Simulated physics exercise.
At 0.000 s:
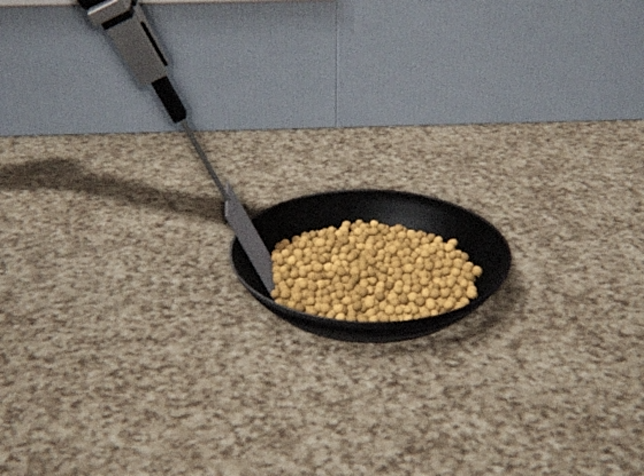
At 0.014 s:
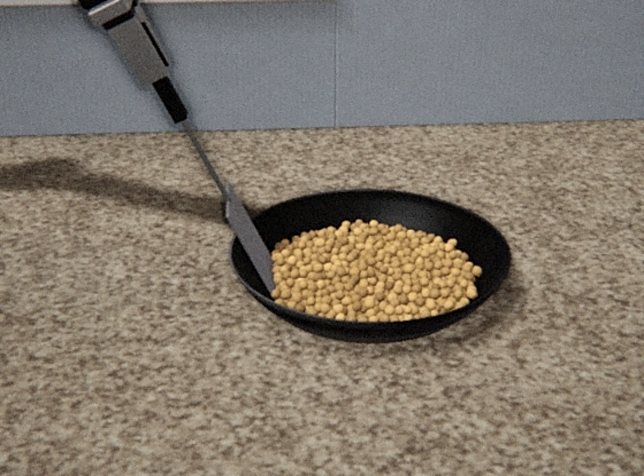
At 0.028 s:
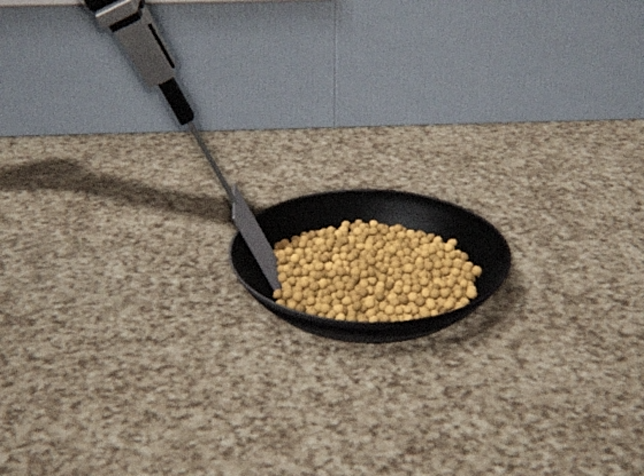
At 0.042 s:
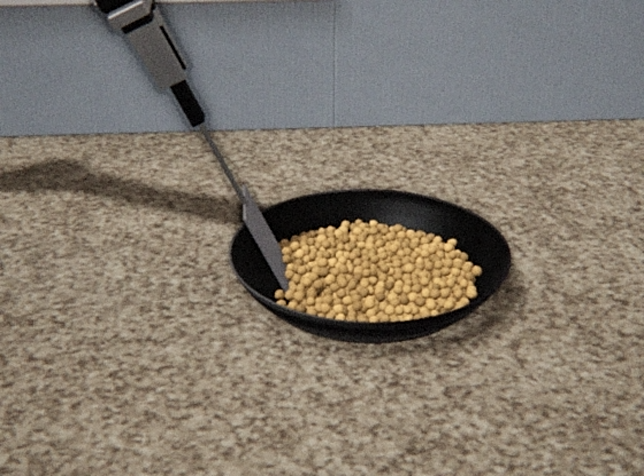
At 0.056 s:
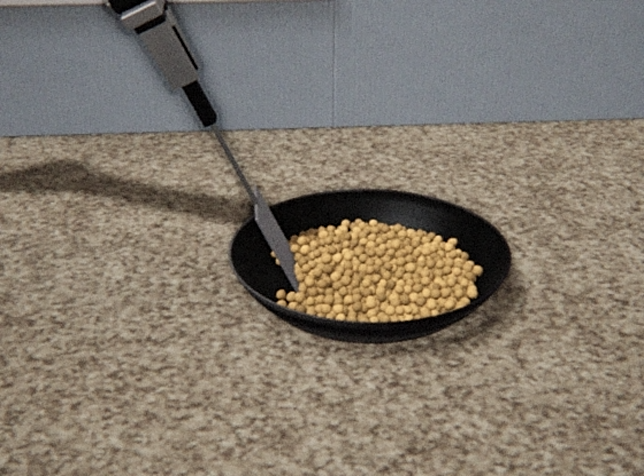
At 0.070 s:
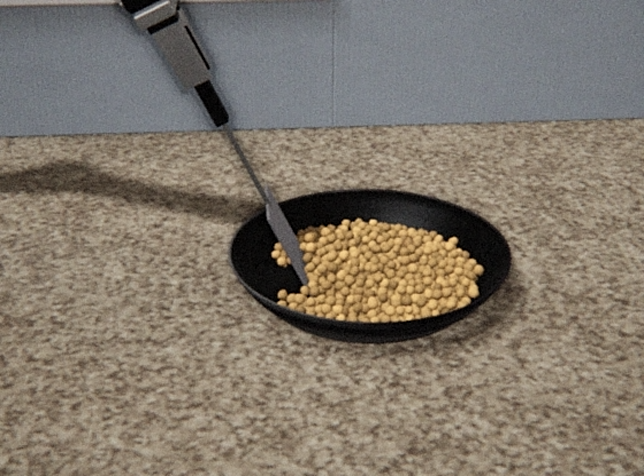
The video shows a robotic arm holding a spatula at the left side of a black frying pan of chickpeas on a speckled countertop, then moving the blade slowly rightward into the chickpeas while the pan stays still.
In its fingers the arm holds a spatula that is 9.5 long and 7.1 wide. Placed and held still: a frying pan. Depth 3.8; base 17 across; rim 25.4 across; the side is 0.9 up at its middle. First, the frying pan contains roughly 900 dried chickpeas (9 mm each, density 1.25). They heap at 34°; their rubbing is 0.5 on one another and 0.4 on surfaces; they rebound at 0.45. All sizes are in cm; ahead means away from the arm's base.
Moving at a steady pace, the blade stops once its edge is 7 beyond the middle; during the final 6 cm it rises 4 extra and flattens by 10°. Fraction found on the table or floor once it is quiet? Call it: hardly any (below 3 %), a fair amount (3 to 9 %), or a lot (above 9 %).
A fair amount.
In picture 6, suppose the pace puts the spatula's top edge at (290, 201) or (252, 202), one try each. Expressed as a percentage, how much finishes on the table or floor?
About 15 and 0 percent.
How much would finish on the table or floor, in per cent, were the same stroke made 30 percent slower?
About 0 %.
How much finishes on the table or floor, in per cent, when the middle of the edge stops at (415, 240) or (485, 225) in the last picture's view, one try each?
Around 0 per cent for the first try and 20 per cent for the second.
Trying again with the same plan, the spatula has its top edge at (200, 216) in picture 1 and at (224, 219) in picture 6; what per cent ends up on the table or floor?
Around 0 per cent finishes there.
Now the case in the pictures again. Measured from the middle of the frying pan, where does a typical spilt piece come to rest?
Roughly 24 cm from the middle.
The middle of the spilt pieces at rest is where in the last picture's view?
At about (607, 274) in the last picture.
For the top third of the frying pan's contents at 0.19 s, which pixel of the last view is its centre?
The middle sits at approx. (428, 257).
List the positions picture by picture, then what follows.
The spatula top edge at (227, 198), sloping 65°; upper third of the load around (366, 269), from x 275 to 475, top at y 225; 900 in the frying pan, in the first frame.
The spatula top edge at (227, 198), sloping 65°; upper third of the load around (365, 268), from x 275 to 475, top at y 225, in the second frame.
The spatula top edge at (234, 200), sloping 65°; upper third of the load around (364, 267), from x 275 to 475, top at y 225, in the third frame.
The spatula top edge at (244, 201), sloping 65°; upper third of the load around (359, 265), from x 275 to 475, top at y 225, in the fourth frame.
The spatula top edge at (256, 202), sloping 65°; upper third of the load around (361, 263), from x 275 to 480, top at y 225, in the fifth frame.
The spatula top edge at (267, 201), sloping 65°; upper third of the load around (364, 262), from x 275 to 480, top at y 225; 900 in the frying pan, in the sixth frame.
After 0.13 s, sloping 65°, highest piece 5 above the table; 900 in the frying pan.
After 0.19 s, sloping 61°, highest piece 6 above the table; 900 in the frying pan.
After 0.42 s, sloping 55°, highest piece 5 above the table; 849 in the frying pan, 51 on the table or floor.
After 1.47 s, sloping 55°, highest piece 5 above the table; 846 in the frying pan, 54 on the table or floor.
In the end, 846 in the frying pan, 54 on the table or floor. That is 6 % on the table or floor.
